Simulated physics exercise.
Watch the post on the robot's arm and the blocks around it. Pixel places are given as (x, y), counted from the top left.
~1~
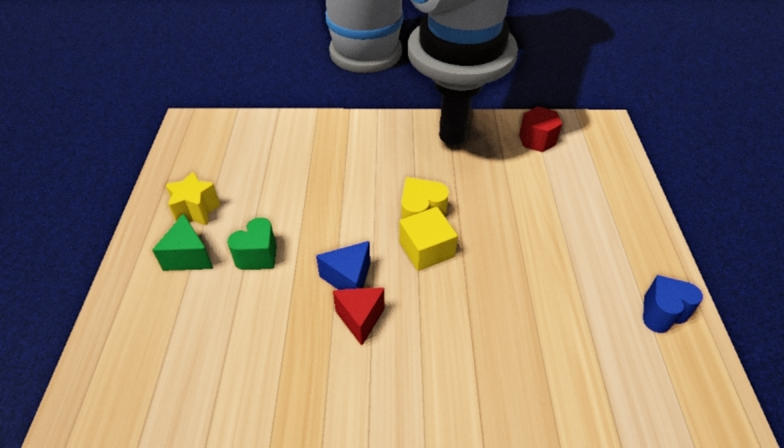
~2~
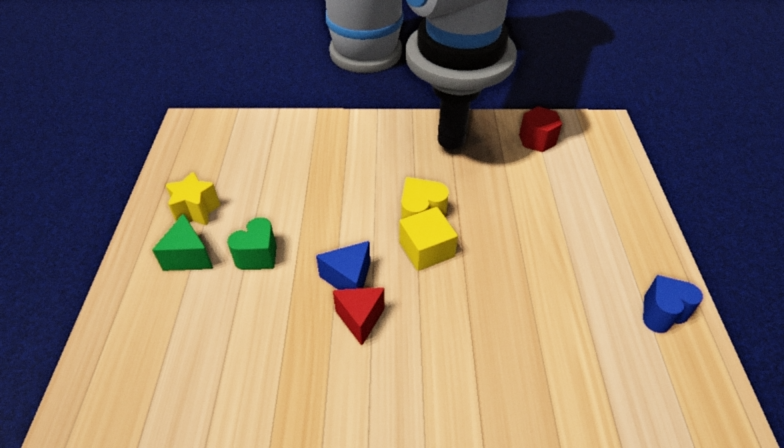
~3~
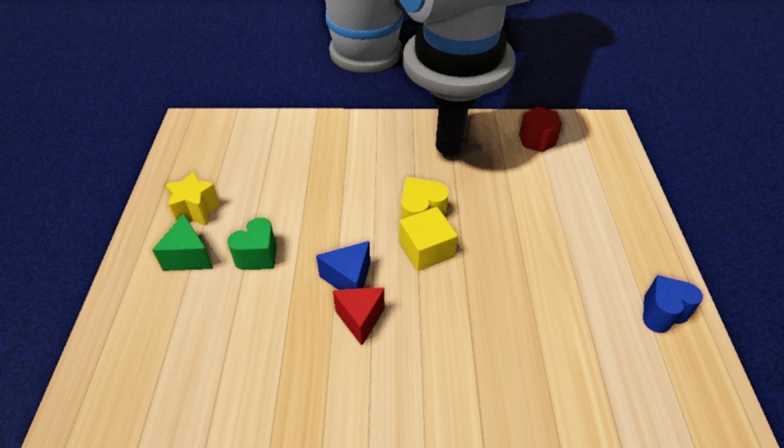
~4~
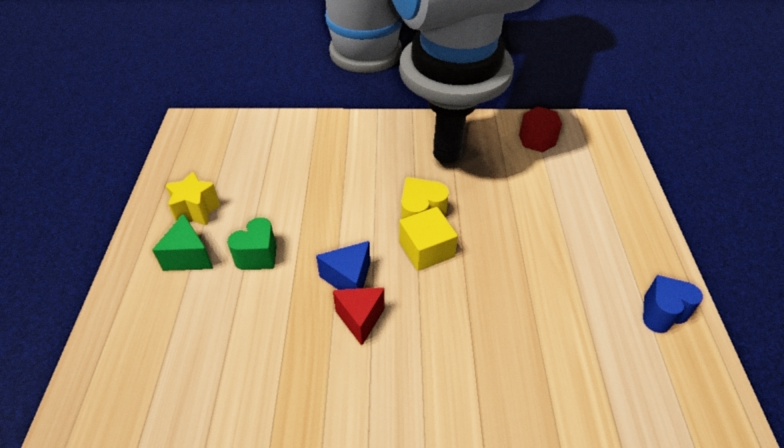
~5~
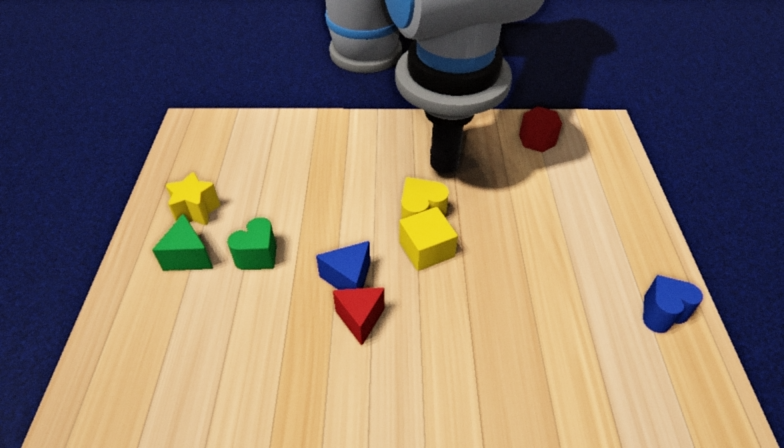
To begin with, a robot arm holds its dark post near the far edge of a wooden table scattered with red, blue, green and yellow blocks. The post then moves slowly forward and very slightly left, nearing the yellow heart, while all the blocks stay still.
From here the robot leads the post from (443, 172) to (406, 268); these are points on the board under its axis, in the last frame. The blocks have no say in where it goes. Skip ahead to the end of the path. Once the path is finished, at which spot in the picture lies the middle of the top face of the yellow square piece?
The top centre is at (420, 307).
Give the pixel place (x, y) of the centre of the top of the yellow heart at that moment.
Around (391, 277).
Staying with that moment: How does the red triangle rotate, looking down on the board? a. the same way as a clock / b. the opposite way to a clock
Option a.
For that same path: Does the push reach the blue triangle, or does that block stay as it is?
In the end it has not been moved.
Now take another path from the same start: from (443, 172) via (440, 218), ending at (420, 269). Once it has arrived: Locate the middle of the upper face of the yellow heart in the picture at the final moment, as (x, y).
It ends at (393, 222).
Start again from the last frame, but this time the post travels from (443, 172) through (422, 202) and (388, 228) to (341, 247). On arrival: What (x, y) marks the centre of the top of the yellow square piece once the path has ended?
Answer: (429, 253).
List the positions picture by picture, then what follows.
In the first frame, post tip (452, 137); block tops, blue triangle (347, 259); red triangle (359, 301); yellow heart (422, 193); yellow square piece (428, 227).
In the second frame, post (451, 141); blocks unchanged.
In the third frame, post (449, 147); blocks unchanged.
In the fourth frame, post (447, 155); blocks unchanged.
In the fifth frame, post (444, 164); blue triangle (347, 259); red triangle (359, 301); yellow heart (422, 193); yellow square piece (428, 227).
The first path, step by step. One third of the way, post (432, 193); yellow heart (416, 201); yellow square piece (428, 232).
Two thirds of the way, post (418, 226); yellow heart (403, 238); yellow square piece (420, 271).
At the end, post (407, 261); blue triangle in place; red triangle (354, 307), turned 25° clockwise; yellow heart (391, 277); yellow square piece (420, 307), turned 15° anticlockwise.
